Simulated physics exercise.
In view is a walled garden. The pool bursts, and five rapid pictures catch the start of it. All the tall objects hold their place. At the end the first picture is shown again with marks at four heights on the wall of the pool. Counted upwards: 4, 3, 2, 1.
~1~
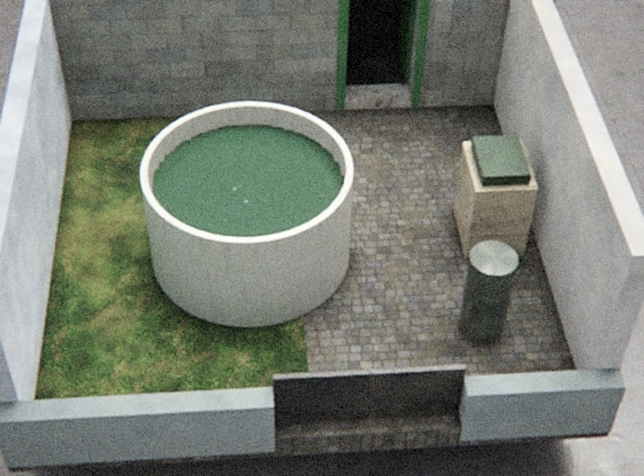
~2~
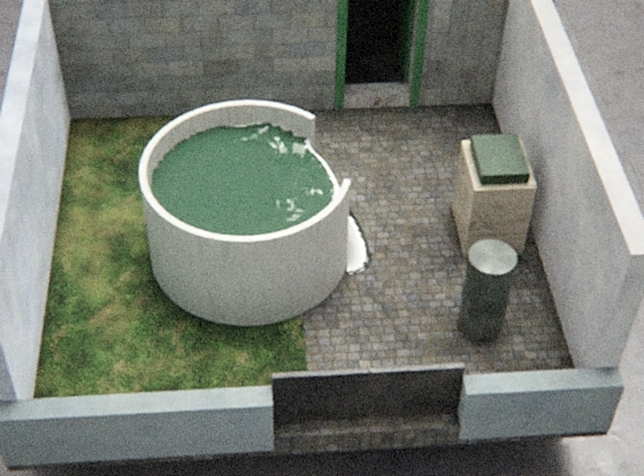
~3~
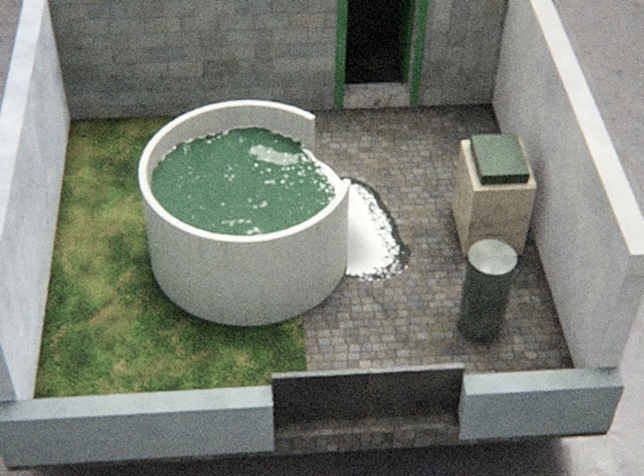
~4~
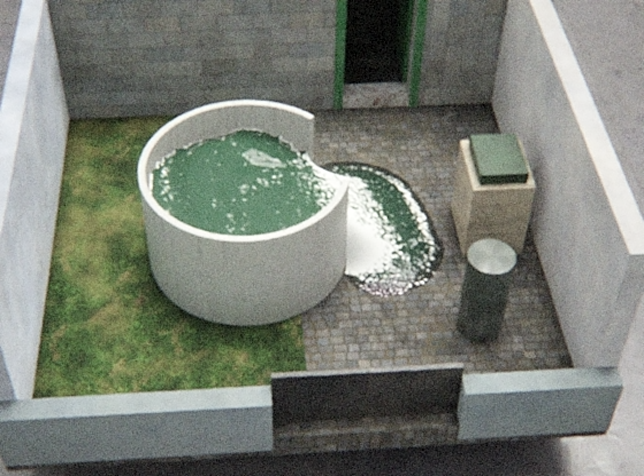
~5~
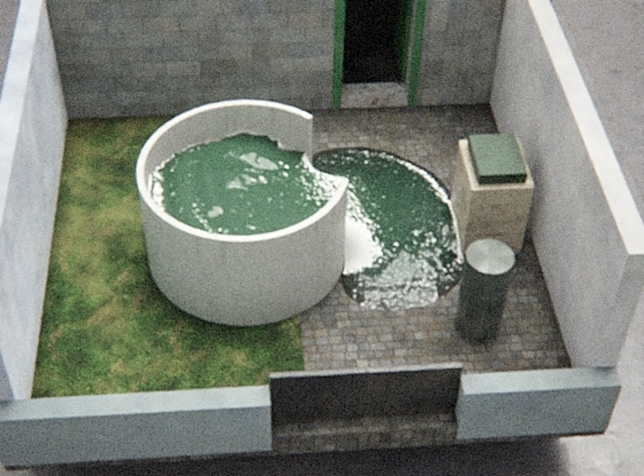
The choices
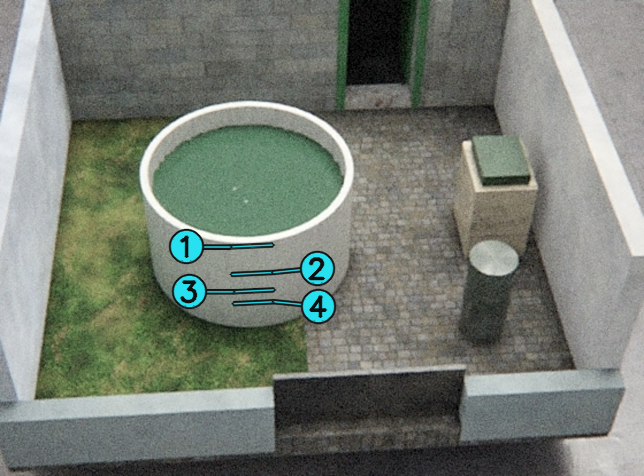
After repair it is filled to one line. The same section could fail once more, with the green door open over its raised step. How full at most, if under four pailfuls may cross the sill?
Choose 2.
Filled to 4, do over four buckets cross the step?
No, not at all.
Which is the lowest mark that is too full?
Mark 1.
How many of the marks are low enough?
Three.
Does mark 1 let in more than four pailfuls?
Yes, it does.
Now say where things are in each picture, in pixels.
Water in the pool at rest, its middle at (248, 186); foot of the green doorway at (378, 109); shut gate at (369, 378).
Water covers 2 % of the ground and shows as far out as (350, 270).
Water covers 5 % of the ground and shows as far out as (396, 268).
Water covers 9 % of the ground and shows as far out as (431, 266).
Water covers 15 % of the ground and shows as far out as (409, 165).
On the marked copy, 1 at (251, 245); 2 at (252, 273); 3 at (253, 290); 4 at (253, 302); from the bottom up 4, 3, 2, 1.
Choosing 1, about 14 bucketfuls get in.
Choosing 2, a bucket or two gets in.
Choosing 3, nothing gets over.
Choosing 4, nothing gets over.
